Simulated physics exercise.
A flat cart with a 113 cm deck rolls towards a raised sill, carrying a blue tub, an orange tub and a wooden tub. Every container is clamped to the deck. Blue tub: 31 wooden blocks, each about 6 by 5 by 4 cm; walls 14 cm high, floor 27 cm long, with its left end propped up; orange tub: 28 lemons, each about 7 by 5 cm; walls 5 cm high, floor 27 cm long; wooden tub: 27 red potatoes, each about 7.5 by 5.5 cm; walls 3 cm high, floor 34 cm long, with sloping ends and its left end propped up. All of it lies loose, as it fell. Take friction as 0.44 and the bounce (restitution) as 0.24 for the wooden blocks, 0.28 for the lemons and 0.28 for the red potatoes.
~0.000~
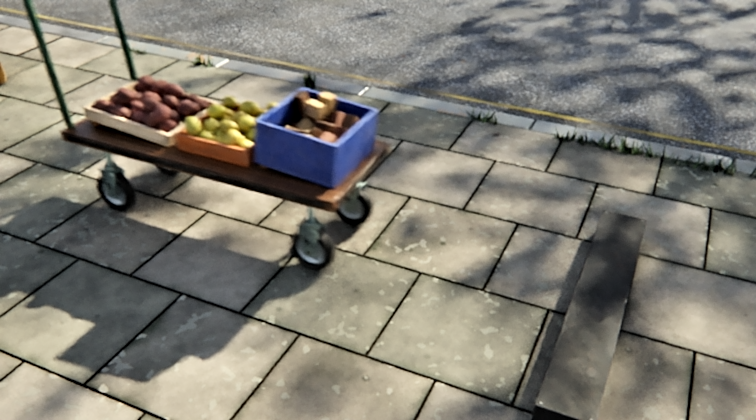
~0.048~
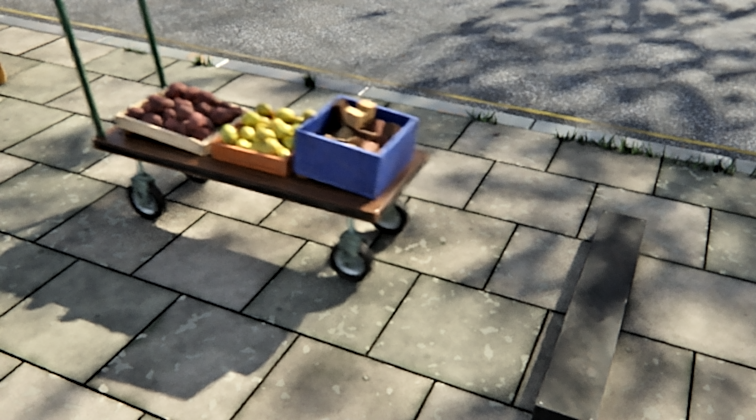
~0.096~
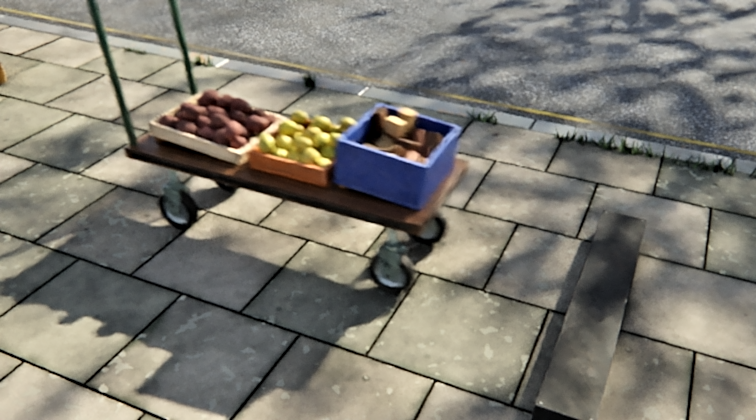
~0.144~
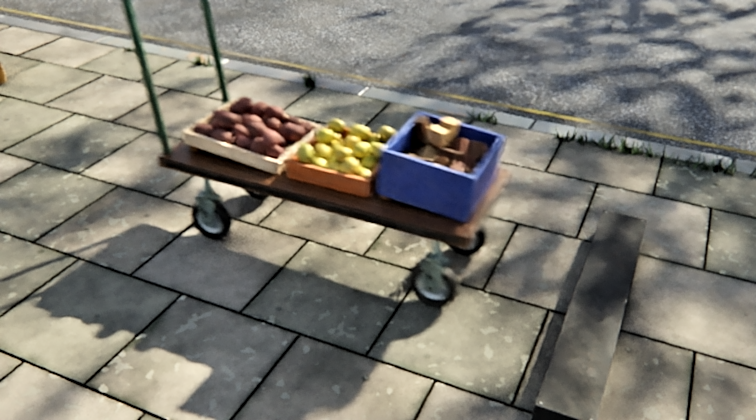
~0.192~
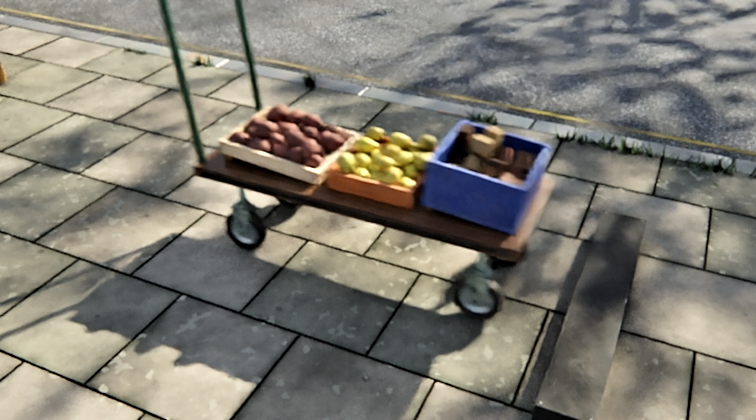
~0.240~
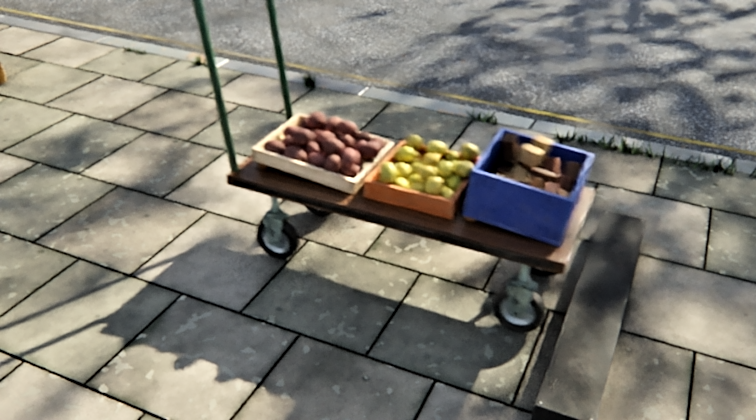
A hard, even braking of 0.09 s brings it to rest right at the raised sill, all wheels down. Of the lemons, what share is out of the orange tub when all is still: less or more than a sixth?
It sheds more than a sixth of them.
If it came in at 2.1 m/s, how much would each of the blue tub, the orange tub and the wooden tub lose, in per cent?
Then blue tub 10, orange tub 10, wooden tub 20 per cent.
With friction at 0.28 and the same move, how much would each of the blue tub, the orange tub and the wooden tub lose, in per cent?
Then blue tub 0, orange tub 20, wooden tub 20 per cent.
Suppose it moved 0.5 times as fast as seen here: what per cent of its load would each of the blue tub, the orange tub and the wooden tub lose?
Then blue tub 0, orange tub 10, wooden tub 10 per cent.
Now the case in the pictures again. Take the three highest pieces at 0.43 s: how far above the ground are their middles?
About 54 cm.
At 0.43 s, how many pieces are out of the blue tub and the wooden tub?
About: Blue tub 1, wooden tub 8.
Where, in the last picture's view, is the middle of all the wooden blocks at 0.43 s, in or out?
Near (562, 199).
After 0.31 s, 0 of 31 out of the blue tub, 2 of 28 out of the orange tub and 2 of 27 out of the wooden tub.
After 0.43 s, 1 of 31 out of the blue tub, 6 of 28 out of the orange tub and 8 of 27 out of the wooden tub.
After 0.66 s, 1 of 31 out of the blue tub, 8 of 28 out of the orange tub and 9 of 27 out of the wooden tub.
Outcome (at 1.16 s), 1 of 31 out of the blue tub, 8 of 28 out of the orange tub and 10 of 27 out of the wooden tub. Asked share, 8 of 28, 29 per cent.
